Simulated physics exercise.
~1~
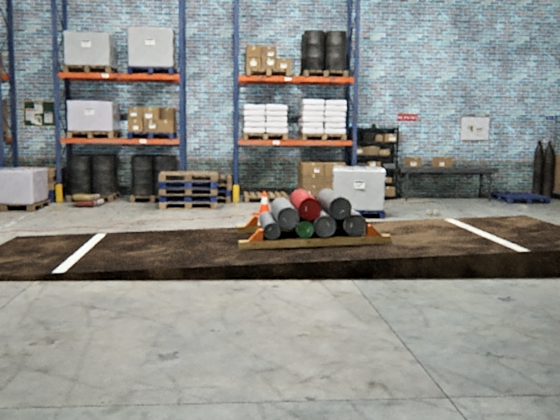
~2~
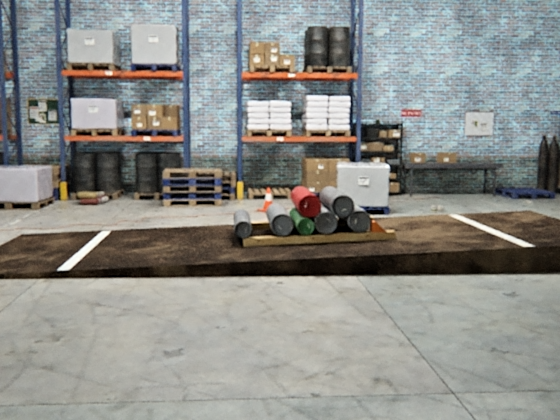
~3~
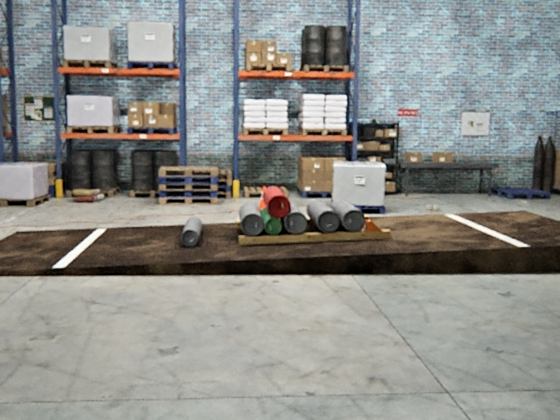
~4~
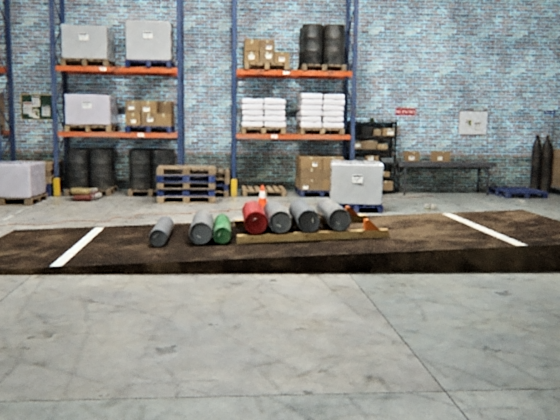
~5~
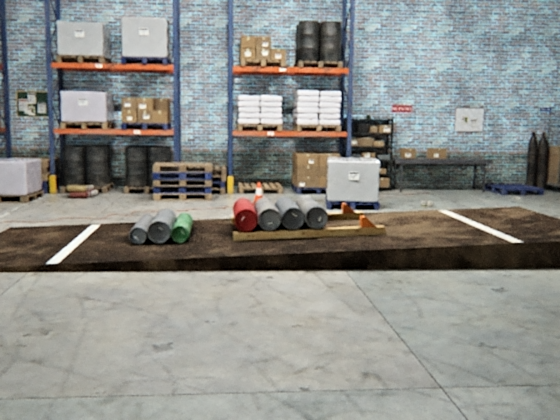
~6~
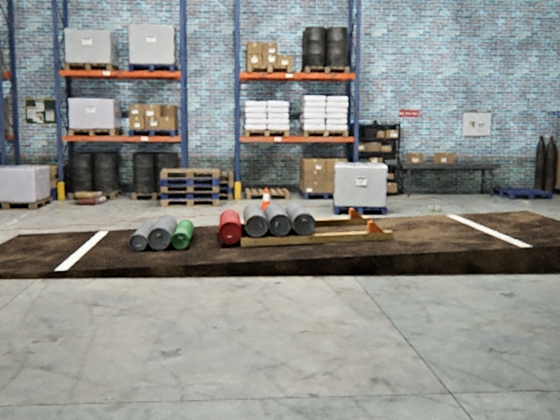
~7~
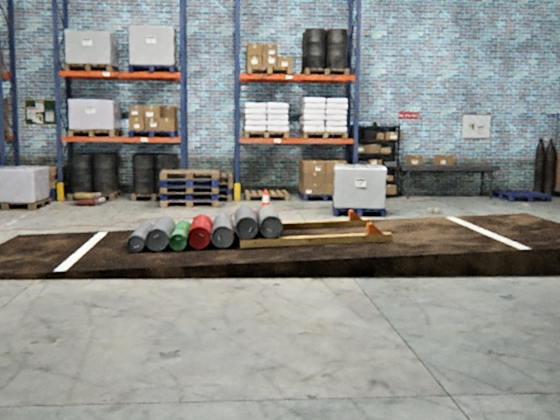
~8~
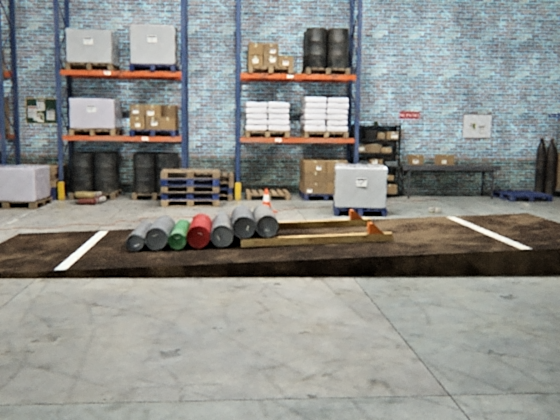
The footage shows a stack of red, green and gray cylinders on timber bearers in a warehouse collapsing and rolling left across a brown pad, with the red and green ones leaving the timbers. The cylinders settle side by side in a row, short of the left white line.
